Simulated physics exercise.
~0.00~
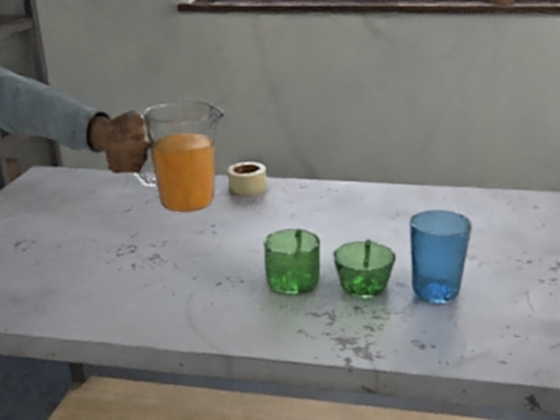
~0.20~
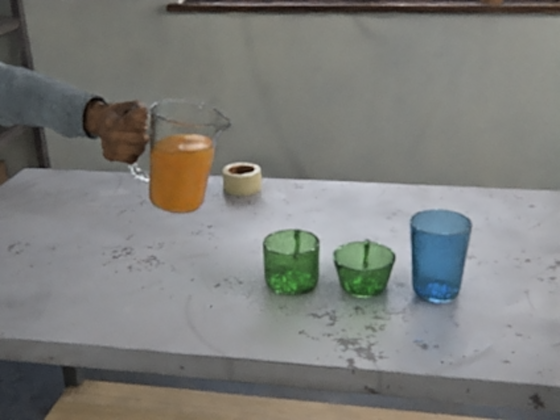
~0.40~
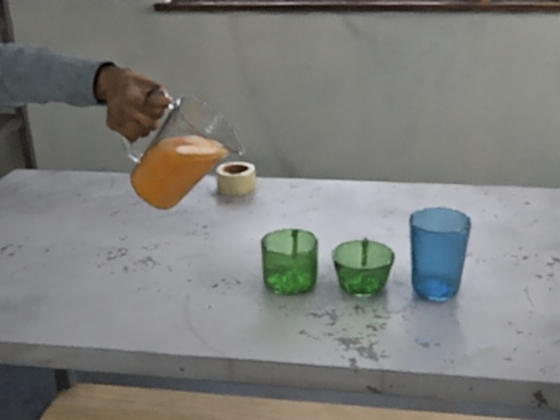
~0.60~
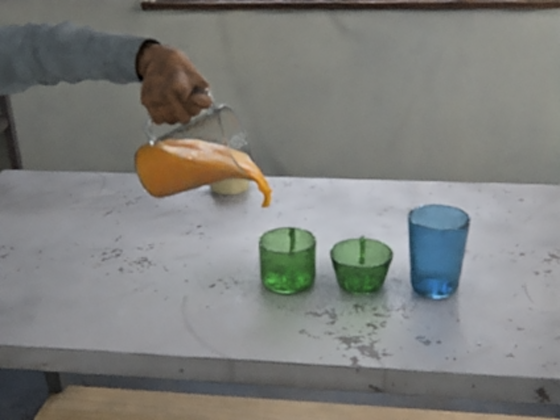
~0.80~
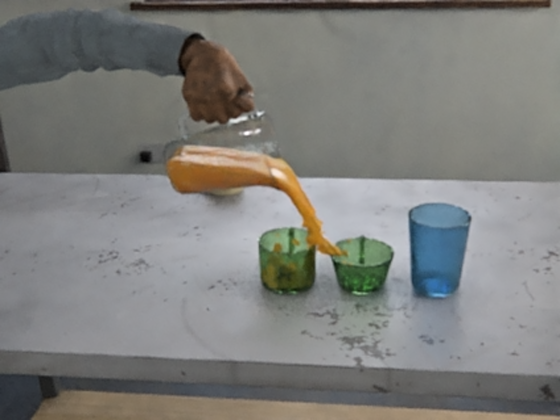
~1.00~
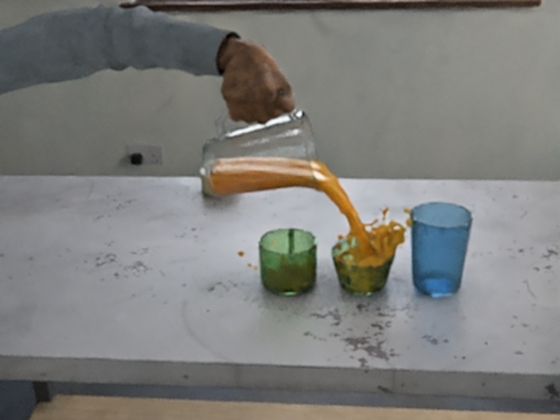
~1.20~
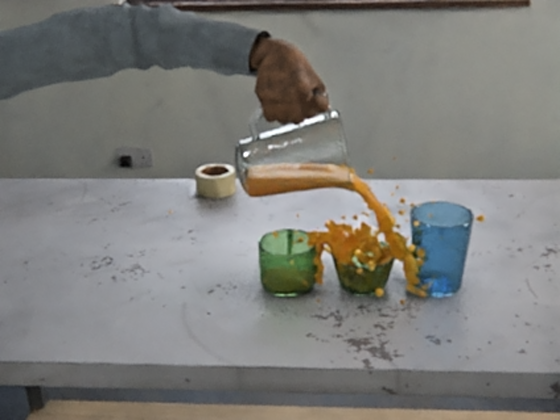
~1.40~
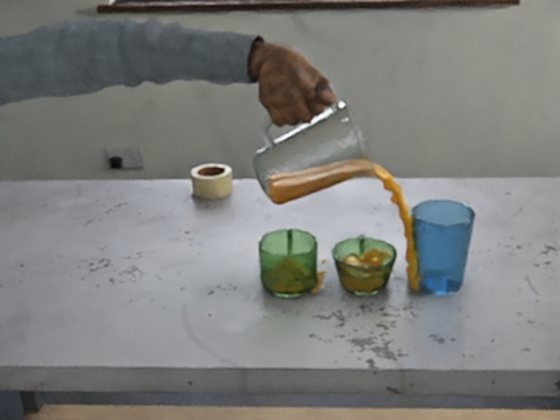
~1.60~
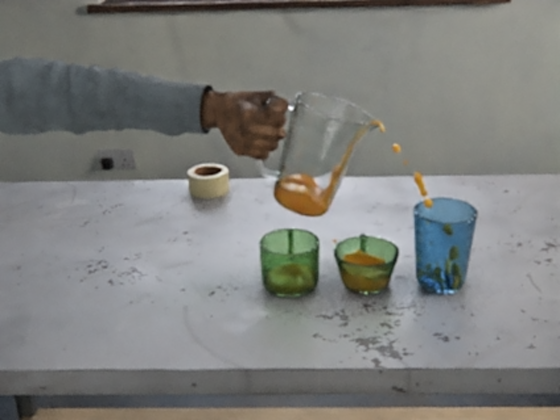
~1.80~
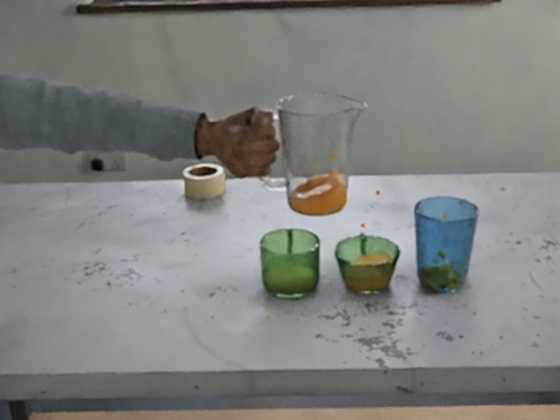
A hand in a grey sleeve holds a clear glass jug of orange juice over a worn, pale table, seen from the front and slightly above. Two short green glass vessels stand beside a taller blue tumbler at the right, with a roll of tape behind them. The hand tips the jug rightwards and carries it across, pouring into the left green mug, then the middle one, where juice splashes up, and finally the tumbler. The jug swings back upright as the last drops fall. A little juice remains in it, and all three vessels hold shallow amounts.
